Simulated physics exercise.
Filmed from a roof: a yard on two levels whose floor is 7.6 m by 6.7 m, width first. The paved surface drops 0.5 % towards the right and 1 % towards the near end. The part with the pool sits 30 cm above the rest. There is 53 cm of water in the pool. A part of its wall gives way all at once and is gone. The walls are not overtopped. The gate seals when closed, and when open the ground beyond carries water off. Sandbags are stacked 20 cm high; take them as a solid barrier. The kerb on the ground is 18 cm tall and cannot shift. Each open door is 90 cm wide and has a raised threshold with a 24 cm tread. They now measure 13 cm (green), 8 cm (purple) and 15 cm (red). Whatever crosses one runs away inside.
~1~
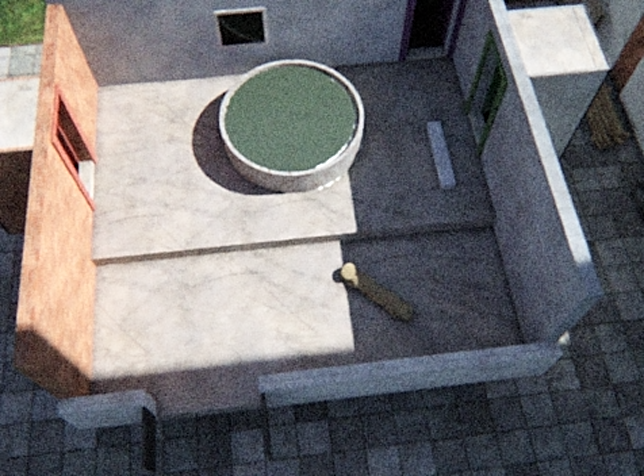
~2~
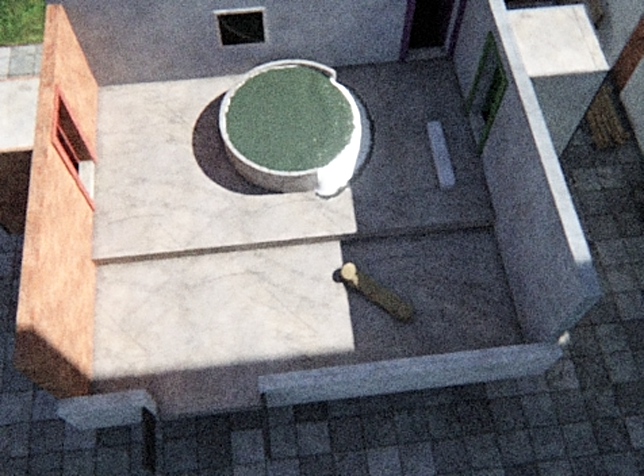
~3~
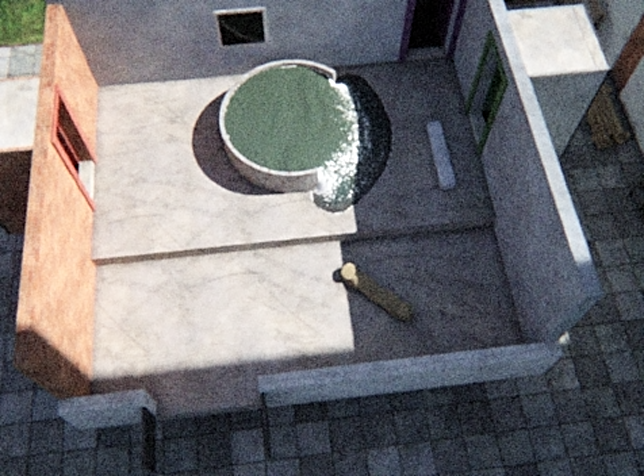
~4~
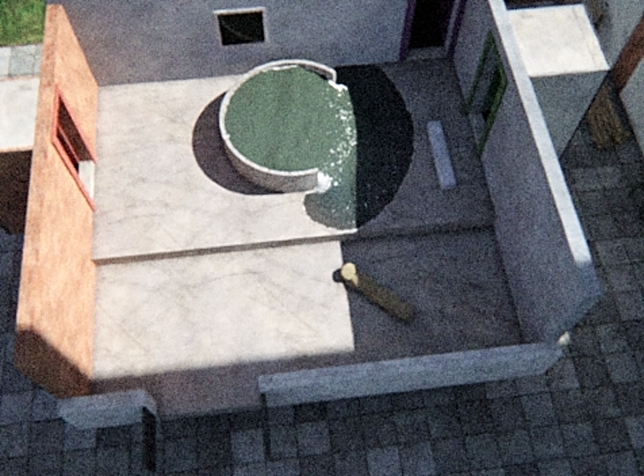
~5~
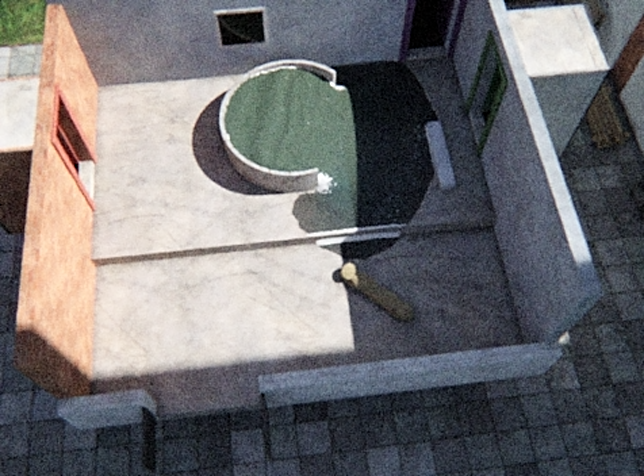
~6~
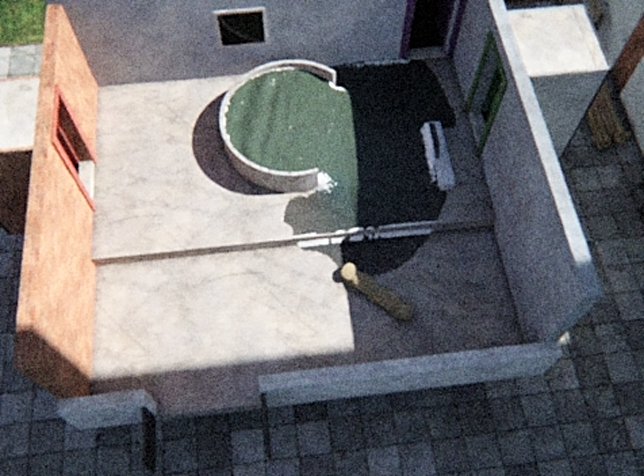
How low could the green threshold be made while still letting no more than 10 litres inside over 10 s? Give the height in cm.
It would have to be roughly 20 cm high.
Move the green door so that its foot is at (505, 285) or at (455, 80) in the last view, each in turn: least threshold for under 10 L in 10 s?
About 20 and 25 cm.
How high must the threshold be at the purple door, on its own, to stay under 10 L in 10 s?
Roughly 22 cm at purple.
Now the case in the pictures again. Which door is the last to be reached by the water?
It is the red one.
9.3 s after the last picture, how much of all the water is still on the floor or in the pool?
Some 90 per cent remains.
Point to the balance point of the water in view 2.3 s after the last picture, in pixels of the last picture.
At about (398, 174).
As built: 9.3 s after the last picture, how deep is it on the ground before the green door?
Roughly 4.5 cm deep.
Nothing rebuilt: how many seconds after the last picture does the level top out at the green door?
At about 1.8 s.
Then, 0.7 s after the last picture water covers 30 % of the floor, deepest (32 cm) near (457, 77); 10 cm at the green door, 1 litre in over its 13 cm threshold.
Then, 2.3 s after the last picture water covers 35 % of the floor, deepest (40 cm) near (518, 359); 18 cm at the green door, 30 litres in over its 13 cm threshold.
Then, 9.3 s after the last picture water covers 75 % of the floor, deepest (20 cm) near (528, 358); 5 cm at the green door, 46 litres in over its 13 cm threshold.
At the green door as built, the water peaked near 20 cm, 1.7 s after the last picture.
With a threshold of 17.5 cm, 17 litres would have come in within the 10 s; with 24 cm, 2 litres. So under 10 litres takes about 20 cm.
